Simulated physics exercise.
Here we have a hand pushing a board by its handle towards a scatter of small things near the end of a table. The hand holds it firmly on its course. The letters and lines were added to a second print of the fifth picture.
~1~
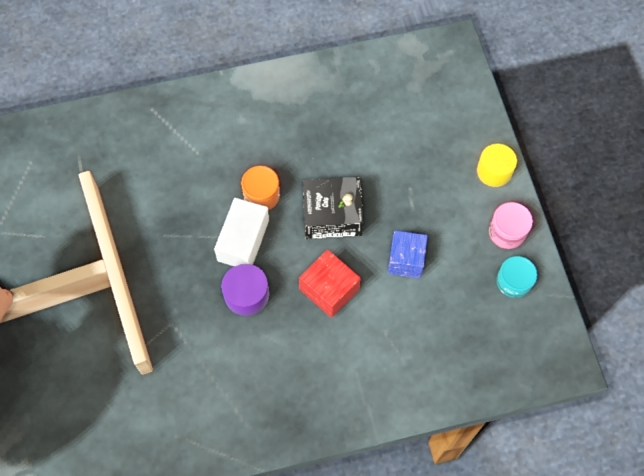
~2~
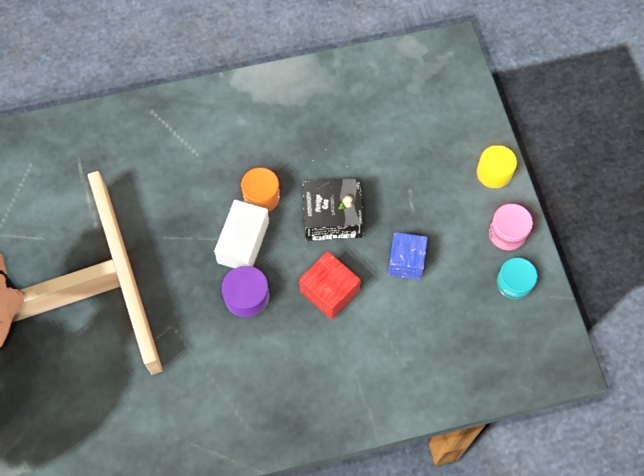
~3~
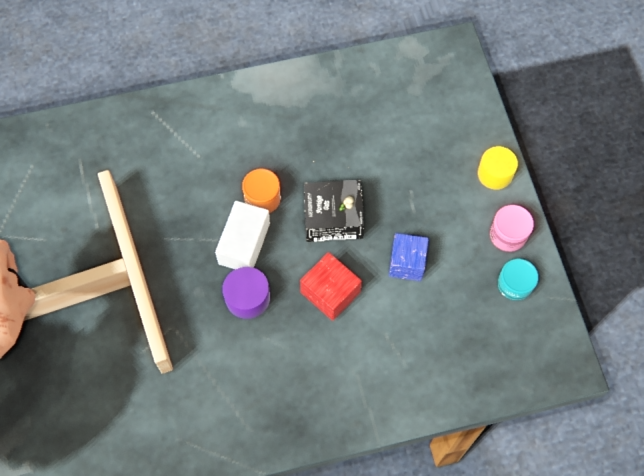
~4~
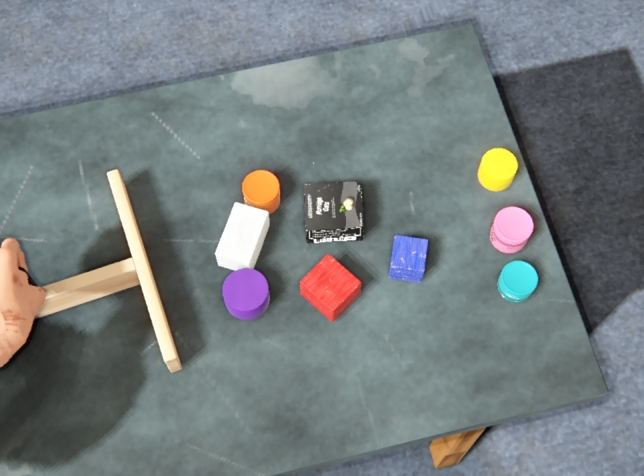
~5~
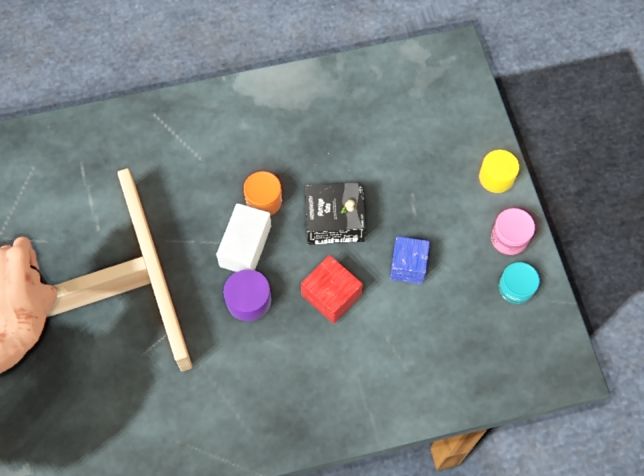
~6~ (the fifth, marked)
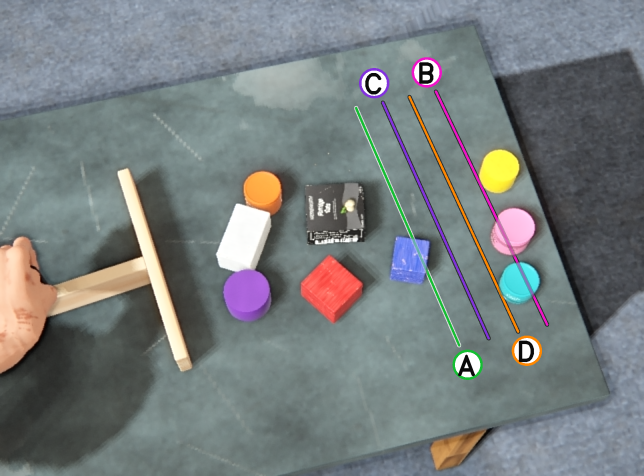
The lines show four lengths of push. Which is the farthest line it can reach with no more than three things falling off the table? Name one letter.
D.
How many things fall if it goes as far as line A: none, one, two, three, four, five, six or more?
In all, none.
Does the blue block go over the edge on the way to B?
Yes.
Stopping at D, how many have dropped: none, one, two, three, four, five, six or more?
In all, two.
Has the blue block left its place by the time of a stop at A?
Yes.
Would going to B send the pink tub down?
Yes.
On the marked copy, A at (405, 220); B at (489, 202); C at (433, 214); D at (461, 208).
Taking D. A third of the way, board (265, 235); orange tub (269, 186); red block (358, 287).
Two thirds of the way, board (374, 211); blue block (459, 257); black packet (434, 189).
When it is over, board (461, 192); pink tub over the edge; yellow pot over the edge; two fallen.
As for the rest, A is within the limit but short; B drops five; C is within the limit but short.
